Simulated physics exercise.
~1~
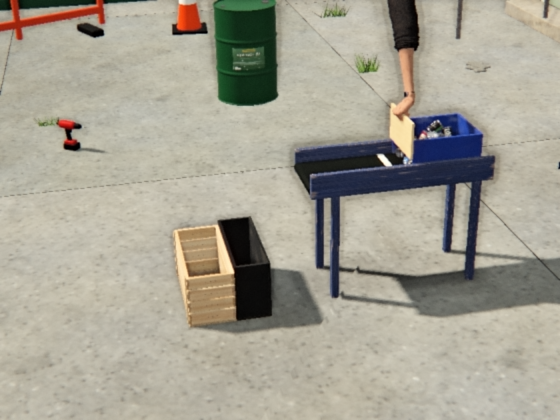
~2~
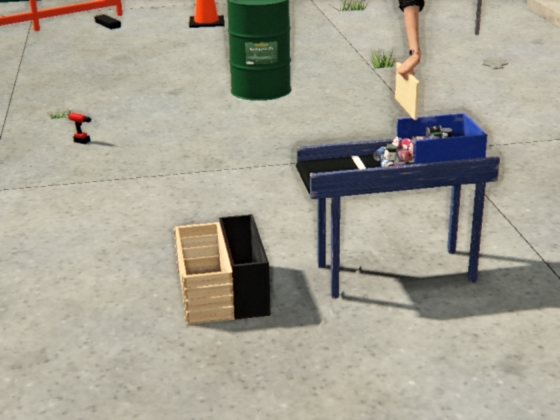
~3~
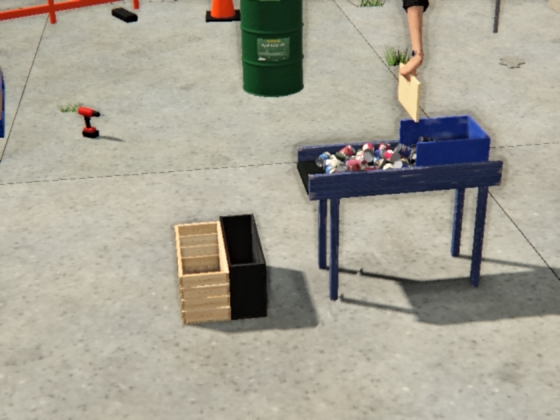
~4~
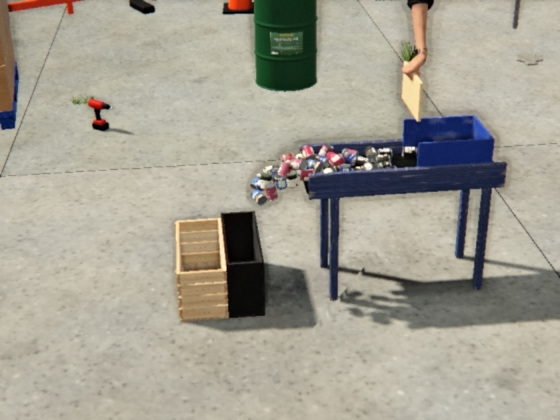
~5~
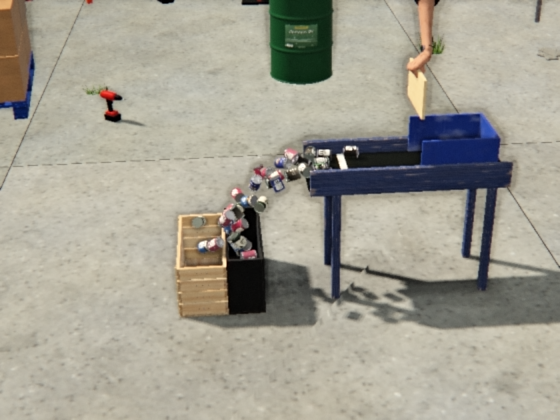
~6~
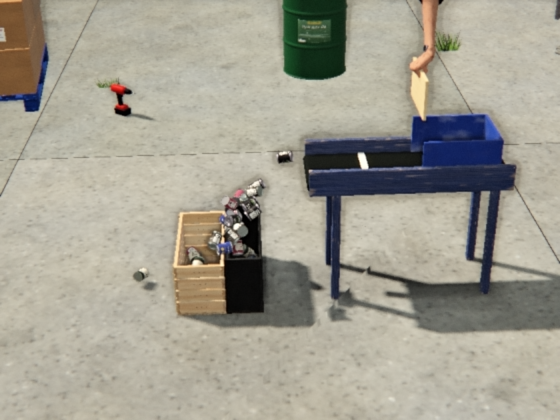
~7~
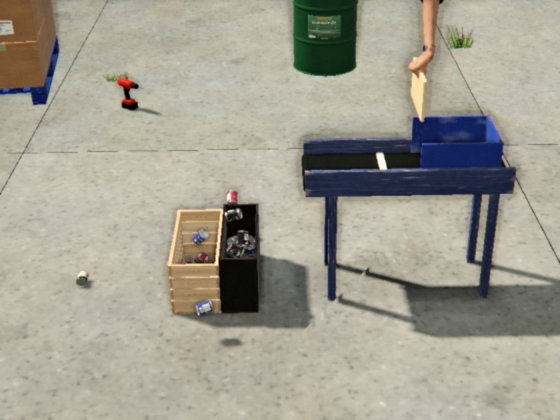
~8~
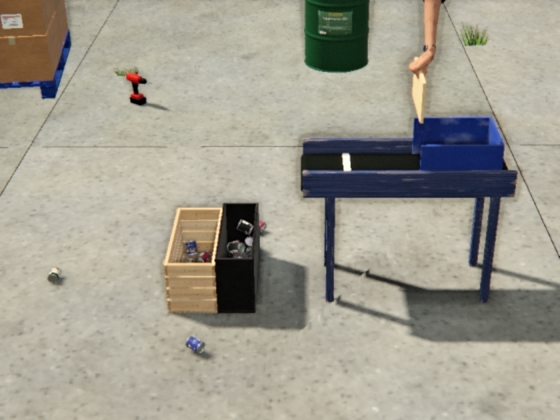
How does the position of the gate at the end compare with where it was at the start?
At the start the gate was down against the side of the blue pen facing the belt, and at the end it was held up above the pen by the hand.
